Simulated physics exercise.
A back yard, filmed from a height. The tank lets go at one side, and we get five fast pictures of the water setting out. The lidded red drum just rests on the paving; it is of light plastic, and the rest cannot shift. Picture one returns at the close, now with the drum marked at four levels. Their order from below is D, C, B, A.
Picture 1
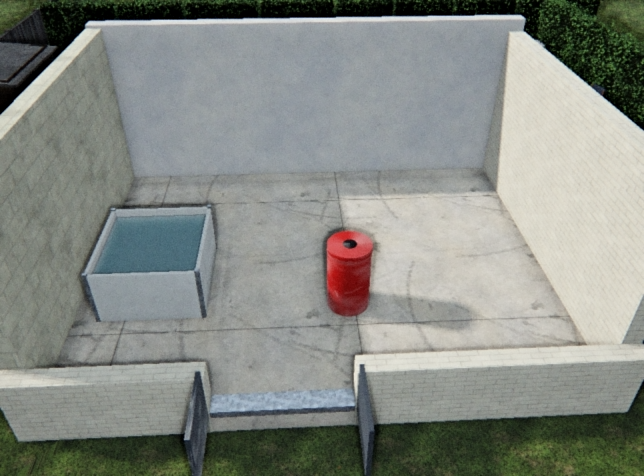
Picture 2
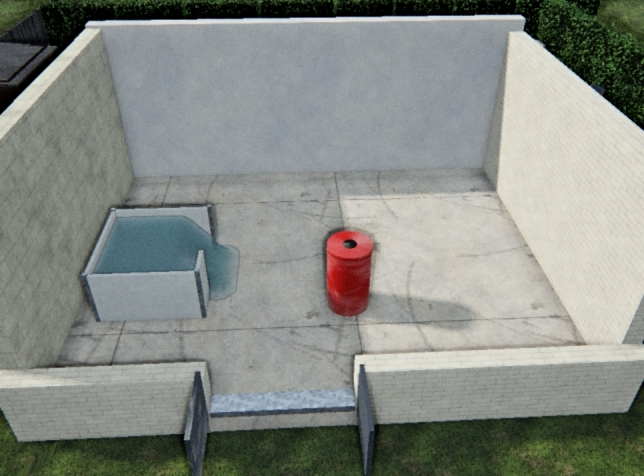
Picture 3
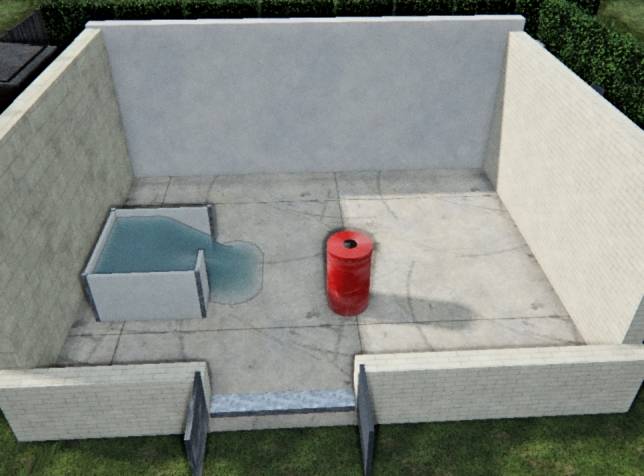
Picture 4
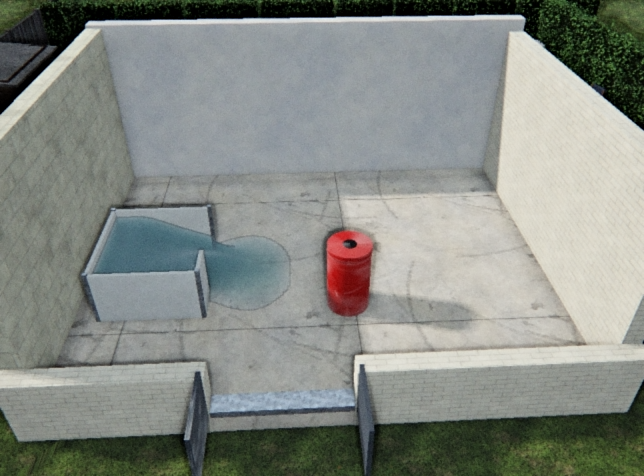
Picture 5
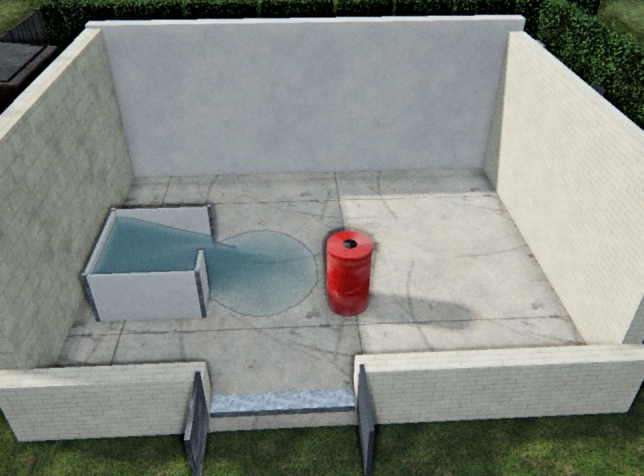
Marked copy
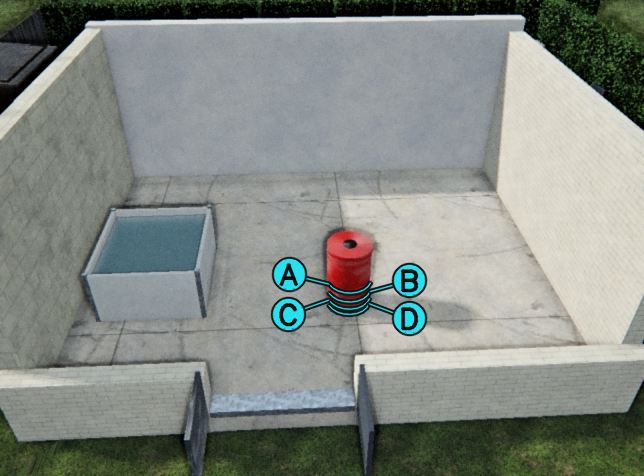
Water pours from a tank and spreads right across the ground toward a red drum.
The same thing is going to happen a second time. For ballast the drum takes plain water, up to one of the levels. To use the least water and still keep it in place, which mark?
Choose B.
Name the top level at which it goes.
C.
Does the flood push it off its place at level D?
Yes, it does.
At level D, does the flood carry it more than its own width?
Yes, it does.
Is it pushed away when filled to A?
No, not at all.
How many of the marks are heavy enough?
Two of the four.
On the marked copy, A at (351, 293); B at (350, 302); C at (350, 309); D at (350, 314); from the bottom up D, C, B, A.
For level A, it does not move.
For level B, it does not move.
For level C, it is pushed about half its own width away.
For level D, it is pushed about 3 times its own width away.
